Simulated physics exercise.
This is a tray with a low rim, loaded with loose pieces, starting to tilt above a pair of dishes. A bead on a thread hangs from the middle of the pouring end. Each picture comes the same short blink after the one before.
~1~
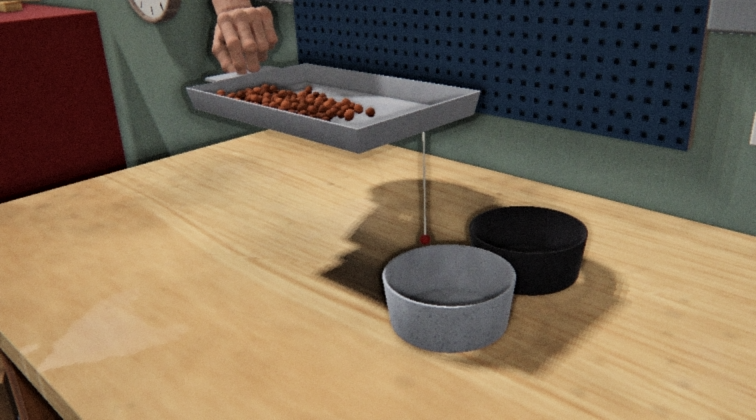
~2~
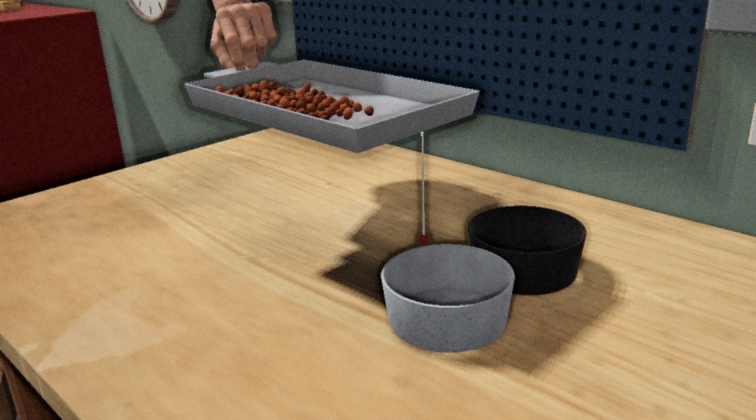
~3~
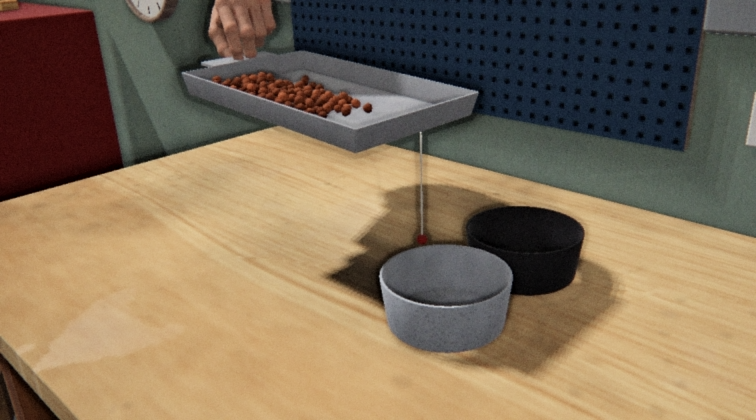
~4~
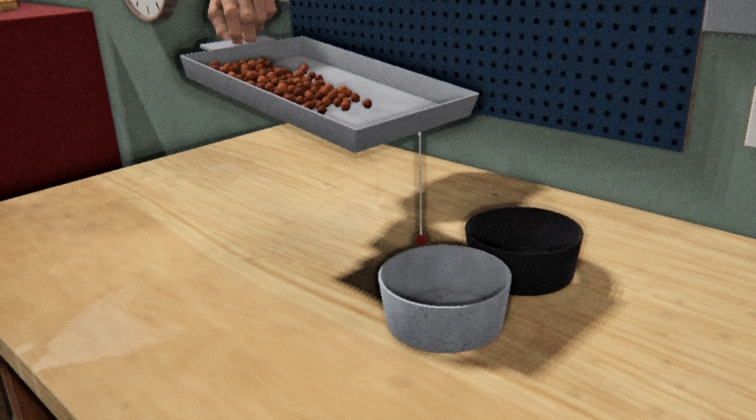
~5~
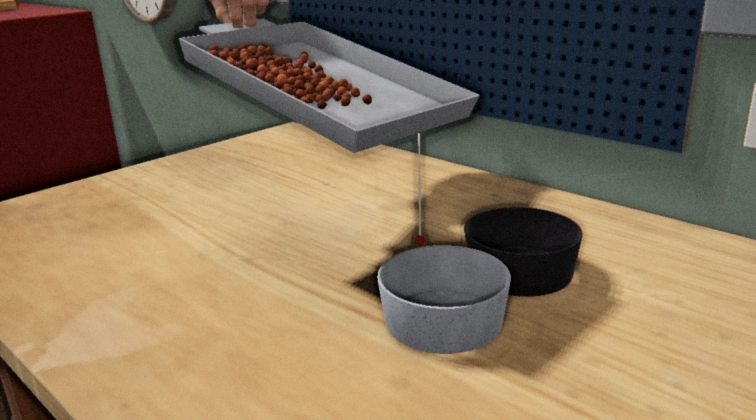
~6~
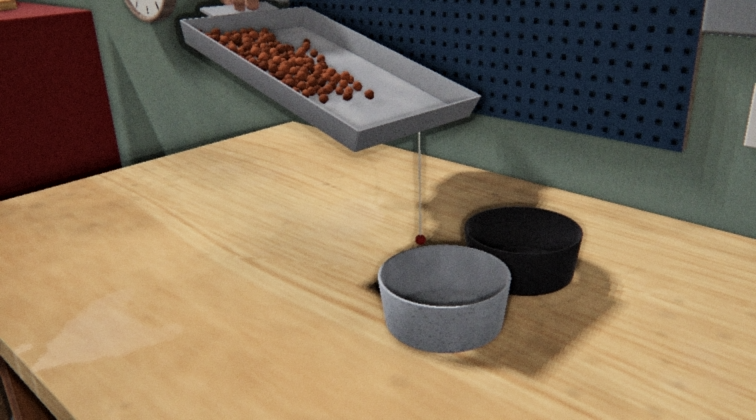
A gray tray of small reddish-brown pellets, held by a hand at its far end, gradually tilted as that end rose, while the gray and black dishes below stayed put on the wooden table.
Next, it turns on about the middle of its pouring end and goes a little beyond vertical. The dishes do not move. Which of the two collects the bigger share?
Fuller: The left dish.
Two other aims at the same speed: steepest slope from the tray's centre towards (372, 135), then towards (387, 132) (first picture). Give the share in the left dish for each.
In turn 50 and 70 in a hundred.
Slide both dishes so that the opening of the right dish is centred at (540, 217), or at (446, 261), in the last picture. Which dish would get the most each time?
One: The dish on the left. Two: Right.
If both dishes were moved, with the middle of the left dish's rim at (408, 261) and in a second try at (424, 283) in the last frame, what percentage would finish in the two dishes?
Roughly 30 per cent, and 80 per cent.
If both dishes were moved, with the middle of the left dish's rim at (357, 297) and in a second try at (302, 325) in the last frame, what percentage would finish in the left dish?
First some 10, then 0 per cent.
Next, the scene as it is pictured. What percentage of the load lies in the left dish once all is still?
Near 60 %.
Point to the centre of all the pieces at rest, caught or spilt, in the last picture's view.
Near (468, 313).
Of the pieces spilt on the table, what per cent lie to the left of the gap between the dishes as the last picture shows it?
About 30 per cent.
Just after the last frame, tray tipped steeply; almost all on the tray; just a few in the left dish; about a tenth in the air.
A moment on, tray tipped right over; the larger part on the tray; about a tenth in the left dish; just a few in the right dish; about a tenth outside both; just a few in the air.
Further on, tray tipped past a quarter turn; roughly two thirds in the left dish; roughly a quarter in the right dish; roughly a quarter outside both.
When it is over, tray tipped past a quarter turn; roughly two thirds in the left dish; roughly a quarter in the right dish; roughly a quarter outside both.
